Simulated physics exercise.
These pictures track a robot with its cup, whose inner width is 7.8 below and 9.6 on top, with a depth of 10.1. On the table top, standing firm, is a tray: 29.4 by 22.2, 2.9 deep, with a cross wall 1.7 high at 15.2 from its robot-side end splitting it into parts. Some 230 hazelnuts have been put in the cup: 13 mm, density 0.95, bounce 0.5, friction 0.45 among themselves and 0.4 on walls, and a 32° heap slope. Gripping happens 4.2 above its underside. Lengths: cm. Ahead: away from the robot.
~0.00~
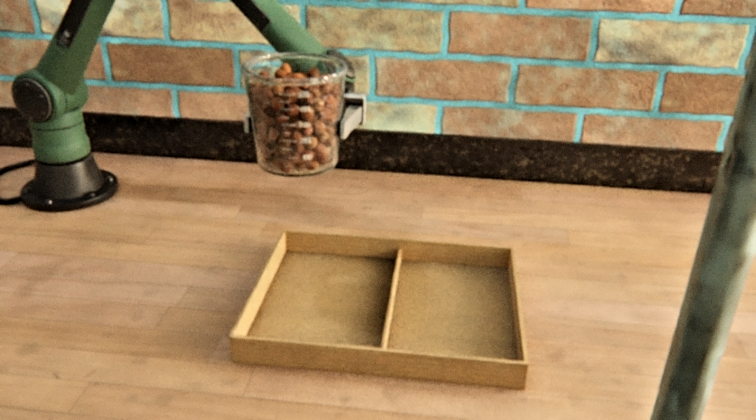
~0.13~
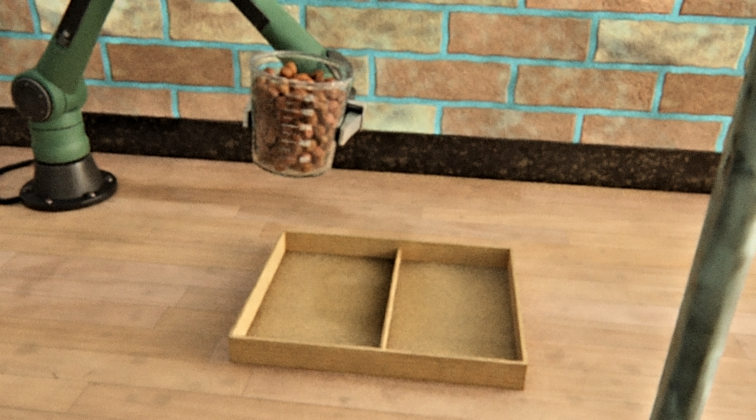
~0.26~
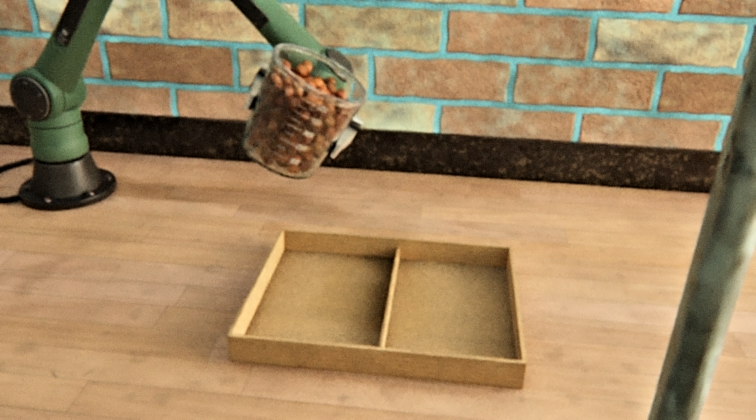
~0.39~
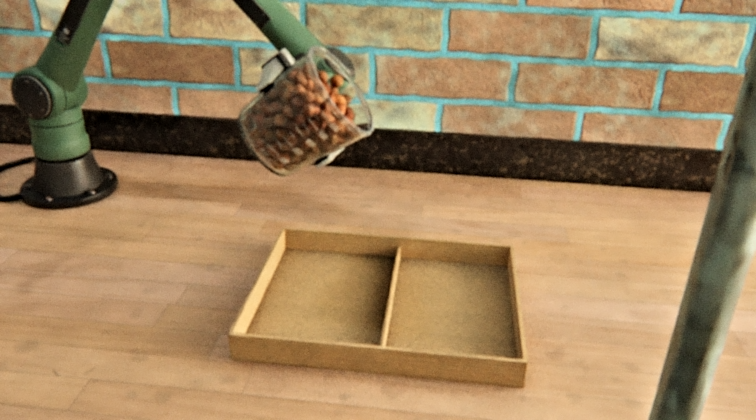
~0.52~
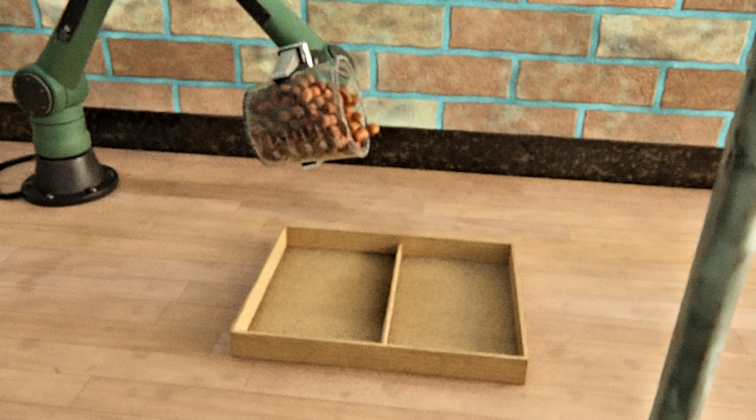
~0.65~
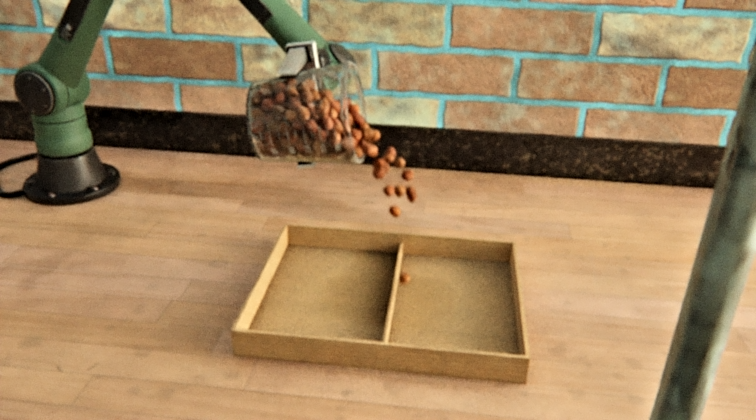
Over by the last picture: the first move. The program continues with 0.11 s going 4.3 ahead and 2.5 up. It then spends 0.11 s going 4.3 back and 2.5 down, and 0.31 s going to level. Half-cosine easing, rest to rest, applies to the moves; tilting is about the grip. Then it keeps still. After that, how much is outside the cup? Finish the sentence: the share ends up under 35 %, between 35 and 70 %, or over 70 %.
The share ends up over 70 %.
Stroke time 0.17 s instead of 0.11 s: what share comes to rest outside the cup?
In that case around 55 per cent.
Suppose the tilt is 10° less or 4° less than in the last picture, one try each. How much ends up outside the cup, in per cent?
75 and 85 percent.
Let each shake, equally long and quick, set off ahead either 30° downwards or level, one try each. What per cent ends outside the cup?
50 and 75 %.
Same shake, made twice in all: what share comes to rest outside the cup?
About 95 %.
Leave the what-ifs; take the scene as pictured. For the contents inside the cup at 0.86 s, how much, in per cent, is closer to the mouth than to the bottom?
Around 100 percent.
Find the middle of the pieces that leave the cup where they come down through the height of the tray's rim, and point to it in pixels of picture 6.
Estimated centre around (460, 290) in pixels.
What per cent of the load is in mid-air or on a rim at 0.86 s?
Estimated fraction: Near 53 %.
After 0.86 s, tilted 81° forward, highest piece 24 above the table; 90 in the cup, 17 in the far-side part, 1 in the robot-side part, 121 in flight or on a rim.
After 1.07 s, tilted 21° forward, highest piece 24 above the table; 194 in the far-side part, 16 in the cup, 4 in the robot-side part, 4 on the table or floor, 11 in flight or on a rim.
After 1.38 s, level, highest piece 20 above the table; 194 in the far-side part, 16 in the cup, 15 on the table or floor, 4 in the robot-side part.
After 2.43 s, level, highest piece 20 above the table; 194 in the far-side part, 16 in the cup, 15 on the table or floor, 4 in the robot-side part.
In the end, 194 in the far-side part, 16 in the cup, 15 on the table or floor, 4 in the robot-side part. That is 93 % outside the cup.
